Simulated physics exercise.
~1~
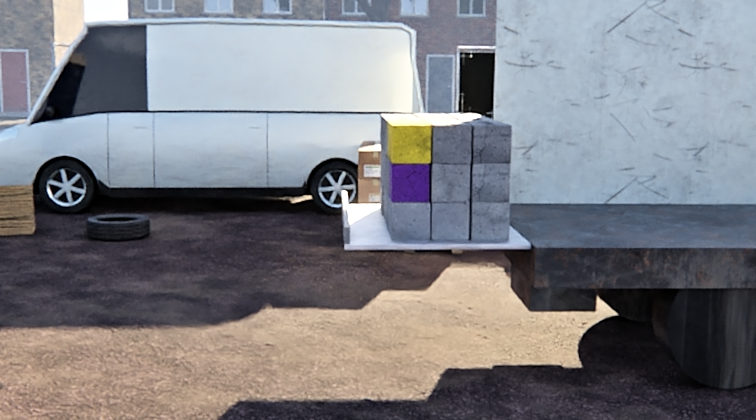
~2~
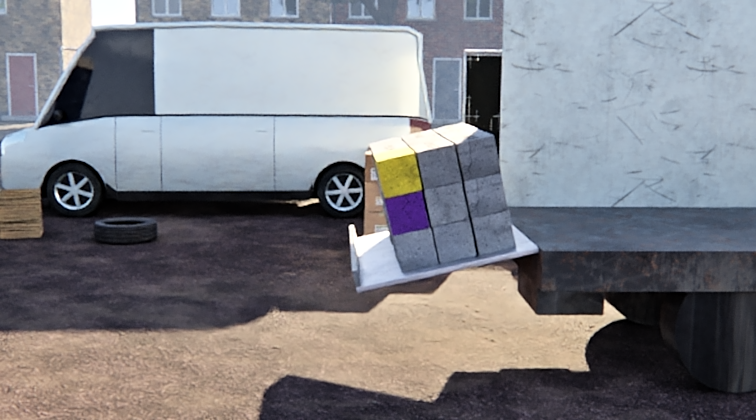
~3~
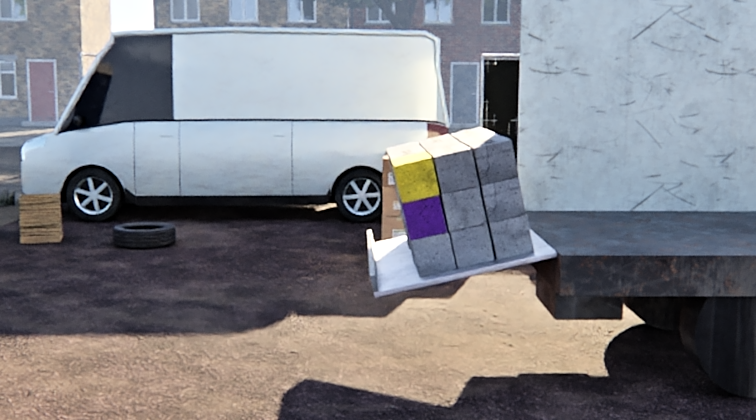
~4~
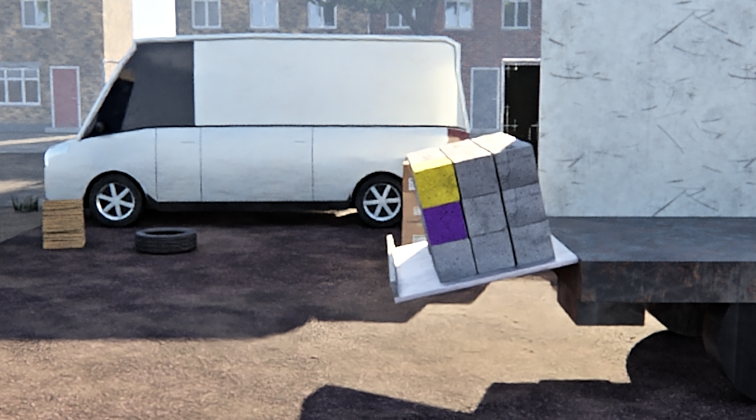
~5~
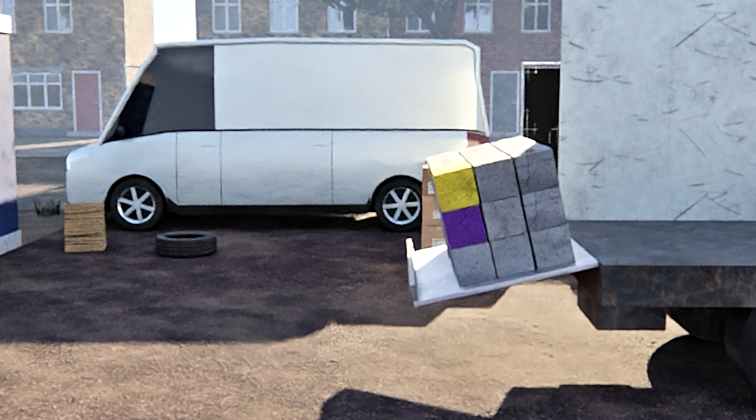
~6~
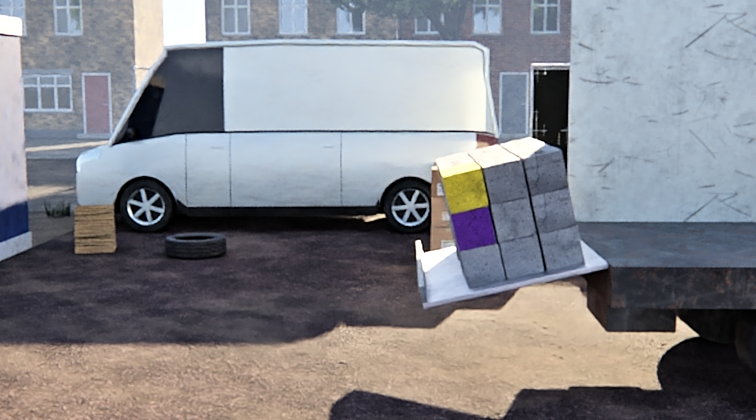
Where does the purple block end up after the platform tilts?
It is still on the sloping platform, in its place in the stack just below the yellow block.
